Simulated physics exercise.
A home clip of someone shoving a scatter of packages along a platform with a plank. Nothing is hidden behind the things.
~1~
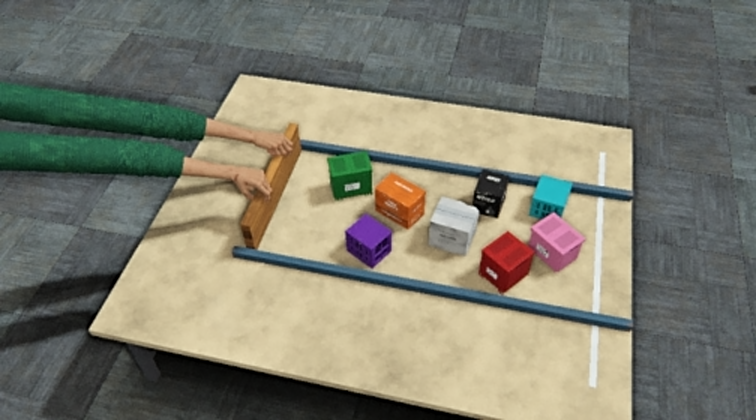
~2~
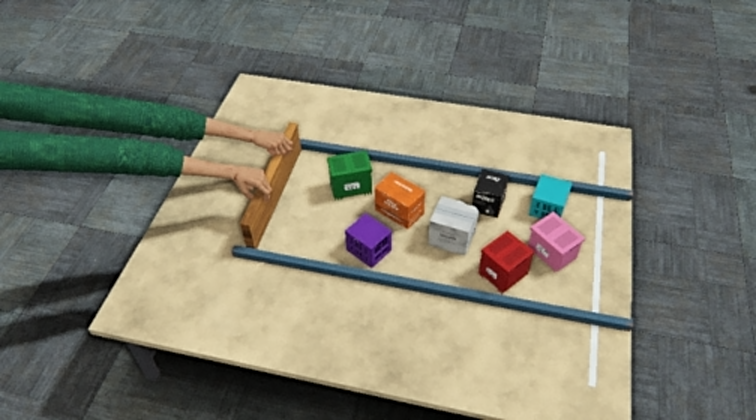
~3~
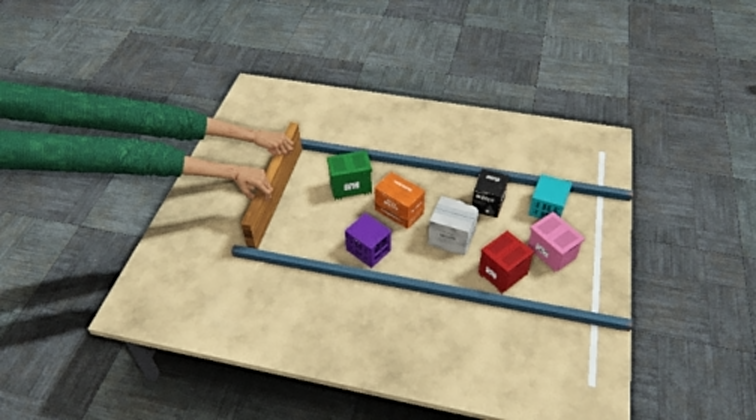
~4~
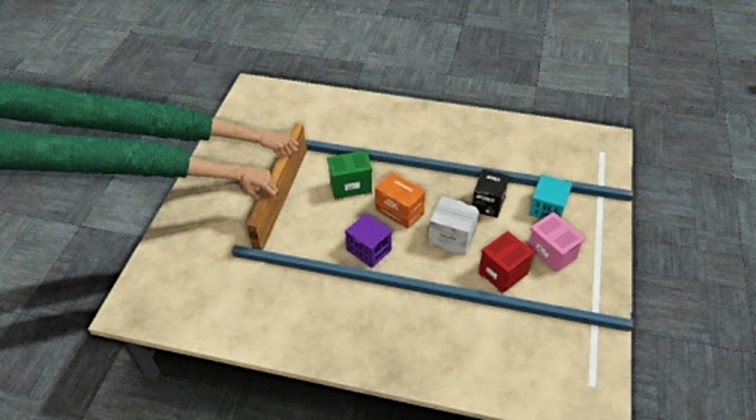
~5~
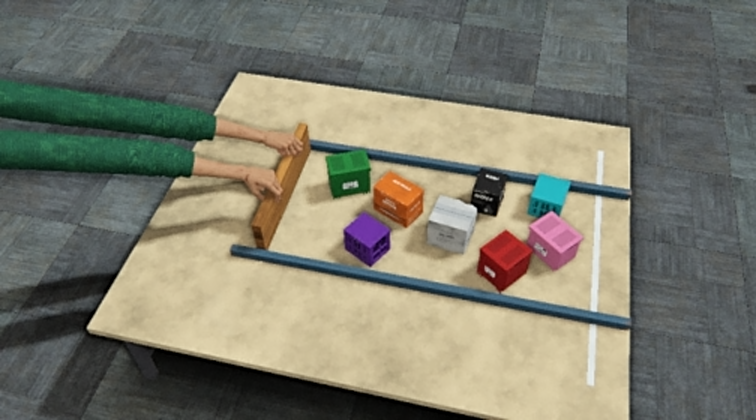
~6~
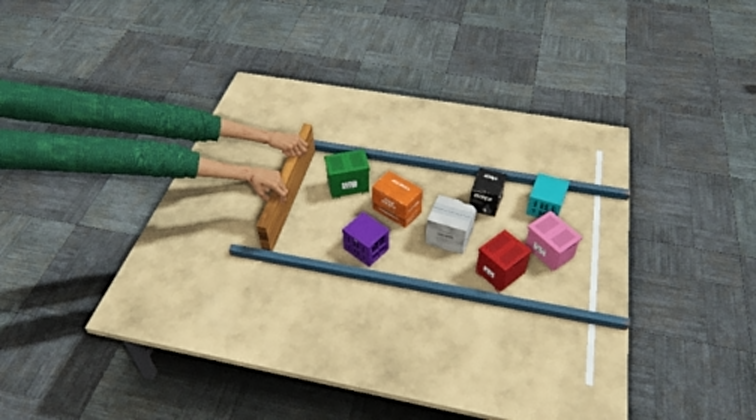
A wooden plank, pushed by two hands, slides slightly right toward the scattered colored crates.
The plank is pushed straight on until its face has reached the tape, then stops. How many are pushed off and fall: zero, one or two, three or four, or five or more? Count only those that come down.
Outcome: The number that fall off is five or more.
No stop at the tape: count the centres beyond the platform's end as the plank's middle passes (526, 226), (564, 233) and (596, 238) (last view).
Place by place, 0, 2 and 5.
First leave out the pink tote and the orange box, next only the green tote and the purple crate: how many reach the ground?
Fallen: 3, and 2 in the other try.
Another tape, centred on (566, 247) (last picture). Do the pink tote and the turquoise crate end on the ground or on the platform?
The pink tote comes down, the turquoise crate drops off.
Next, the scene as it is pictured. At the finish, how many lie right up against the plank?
That makes 3.
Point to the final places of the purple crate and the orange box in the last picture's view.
Near (616, 277) and (613, 243).
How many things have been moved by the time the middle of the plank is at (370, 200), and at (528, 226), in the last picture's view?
First 3, then 8.
Early on, none off yet; pink tote at rest near (552, 242); turquoise crate at rest near (548, 198); red tote at rest near (503, 262).
A while later, none off yet; pink tote travelled about its own width near (586, 248); turquoise crate travelled about its own width near (580, 204); red tote travelled about its own width near (544, 274).
Finally, the number that fall off is five or more; lost, white box, black box, red tote, turquoise crate and pink tote.
